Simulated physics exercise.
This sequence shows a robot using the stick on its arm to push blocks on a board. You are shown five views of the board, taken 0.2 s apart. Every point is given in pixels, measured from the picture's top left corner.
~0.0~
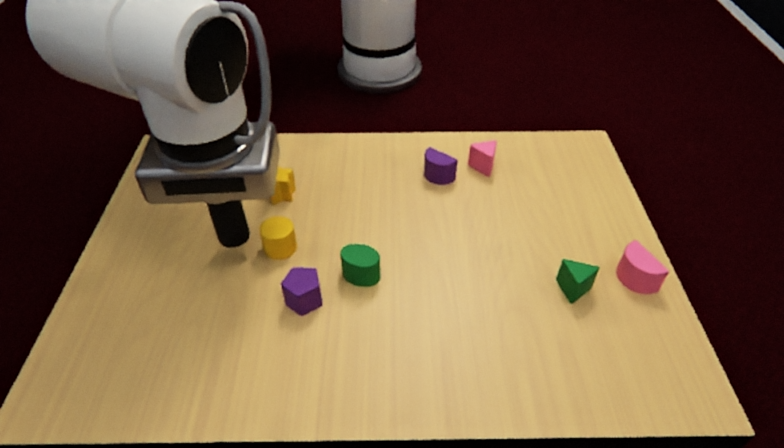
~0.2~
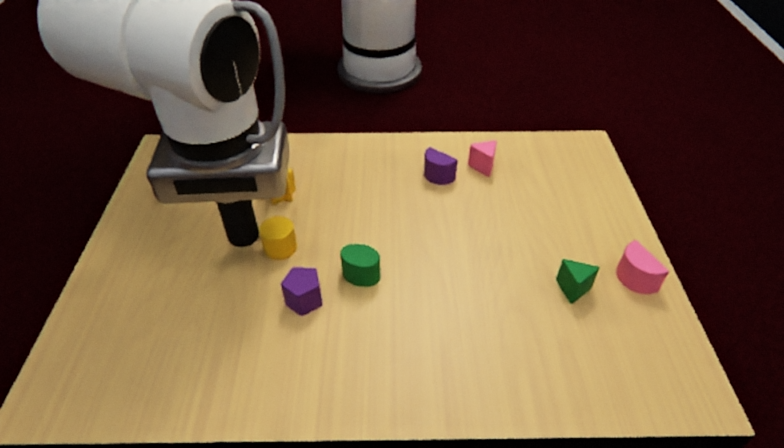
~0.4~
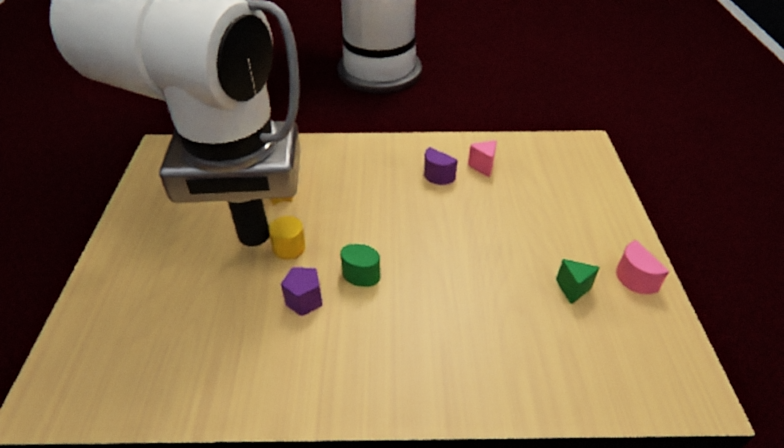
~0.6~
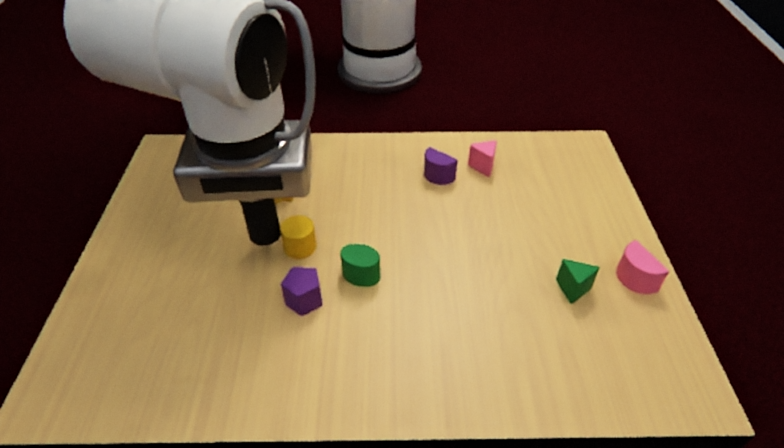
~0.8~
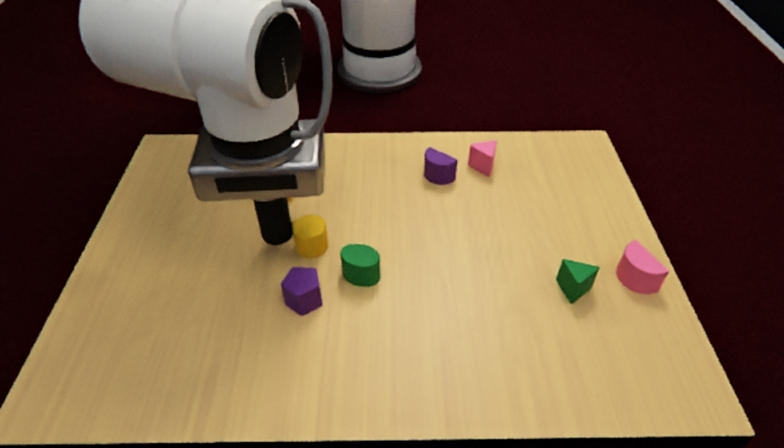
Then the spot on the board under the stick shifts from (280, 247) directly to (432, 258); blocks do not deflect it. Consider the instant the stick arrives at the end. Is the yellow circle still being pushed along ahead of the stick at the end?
I'd say no.
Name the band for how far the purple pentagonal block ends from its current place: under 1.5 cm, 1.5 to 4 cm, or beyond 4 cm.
The purple pentagonal block moves under 1.5 cm.
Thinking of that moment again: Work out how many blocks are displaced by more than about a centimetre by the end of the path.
A single block is moved.
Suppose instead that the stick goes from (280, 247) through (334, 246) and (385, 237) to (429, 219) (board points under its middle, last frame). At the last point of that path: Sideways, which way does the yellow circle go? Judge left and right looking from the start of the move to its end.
It goes toward the right-hand side.
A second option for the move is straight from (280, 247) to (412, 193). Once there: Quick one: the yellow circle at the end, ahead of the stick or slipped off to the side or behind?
I think it loses its spot in front.
The first path, step by step. One third of the way, stick (330, 238); yellow circle (361, 224).
Two thirds of the way, stick (382, 242); yellow circle (407, 218).
At the end, stick (433, 246); purple pentagonal block still; yellow circle (425, 213); green oval block still.
